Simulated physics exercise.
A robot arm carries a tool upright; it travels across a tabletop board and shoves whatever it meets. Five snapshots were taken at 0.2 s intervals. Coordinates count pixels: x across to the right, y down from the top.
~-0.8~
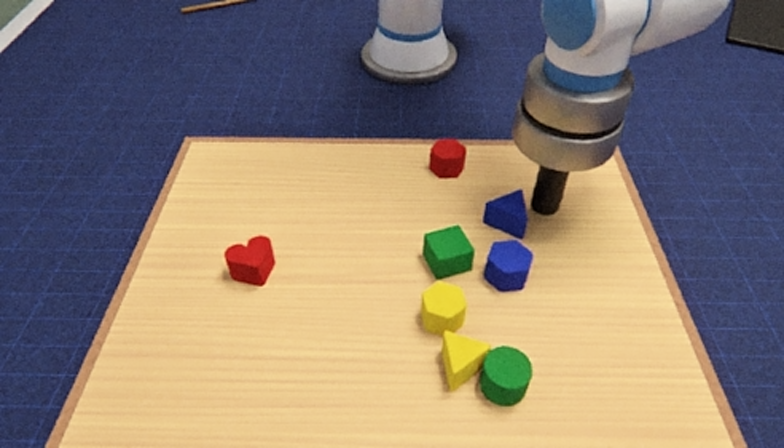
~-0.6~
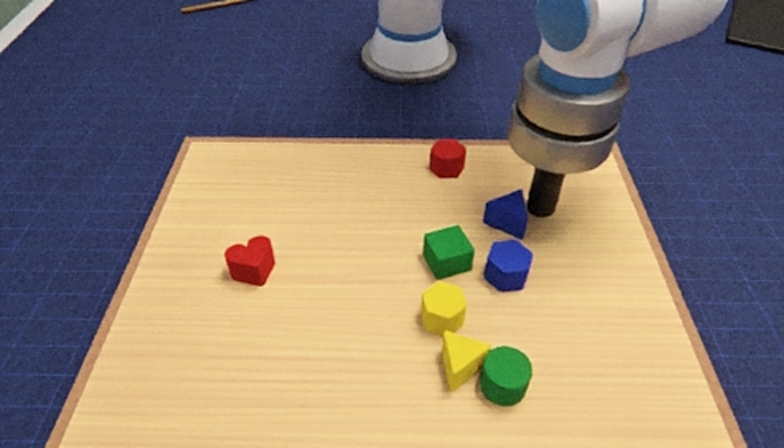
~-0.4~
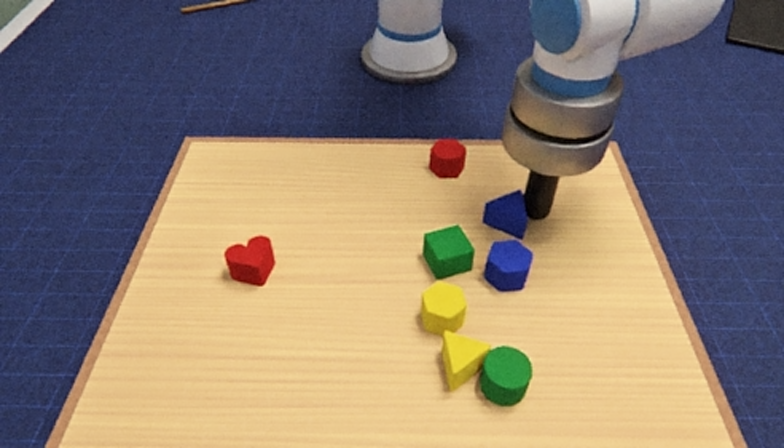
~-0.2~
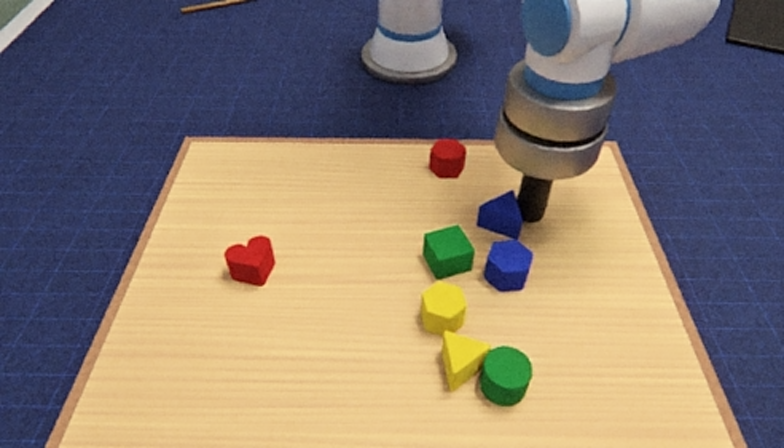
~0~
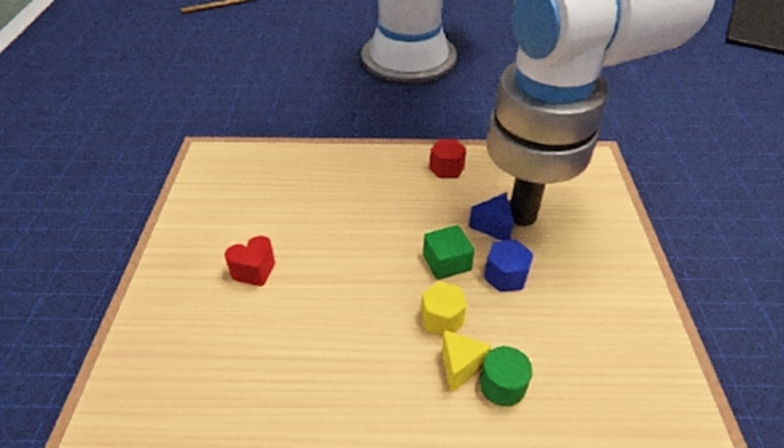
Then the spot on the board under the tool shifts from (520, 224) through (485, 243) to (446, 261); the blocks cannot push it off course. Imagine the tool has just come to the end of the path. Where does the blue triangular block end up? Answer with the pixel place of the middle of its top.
Close to (455, 209).
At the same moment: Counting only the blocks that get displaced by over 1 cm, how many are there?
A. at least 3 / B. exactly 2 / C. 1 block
B.
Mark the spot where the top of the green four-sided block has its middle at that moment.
For the centre of its top, I'd go with (416, 252).
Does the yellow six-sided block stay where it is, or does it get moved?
The yellow six-sided block does not move.
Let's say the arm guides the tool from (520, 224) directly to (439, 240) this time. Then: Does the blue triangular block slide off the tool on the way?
I believe not.
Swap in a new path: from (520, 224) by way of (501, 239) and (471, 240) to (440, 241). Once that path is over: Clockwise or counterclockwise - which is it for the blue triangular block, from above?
The twist is clockwise.
What follows on the original path. One third of the way, tool (498, 230); blue triangular block (472, 211), turned 20° clockwise.
Two thirds of the way, tool (473, 243); green four-sided block (445, 242); blue triangular block (457, 209), turned 35° clockwise.
At the end, tool (447, 254); yellow six-sided block still; green four-sided block (416, 252); blue triangular block (455, 209), turned 45° clockwise; blue six-sided block still.
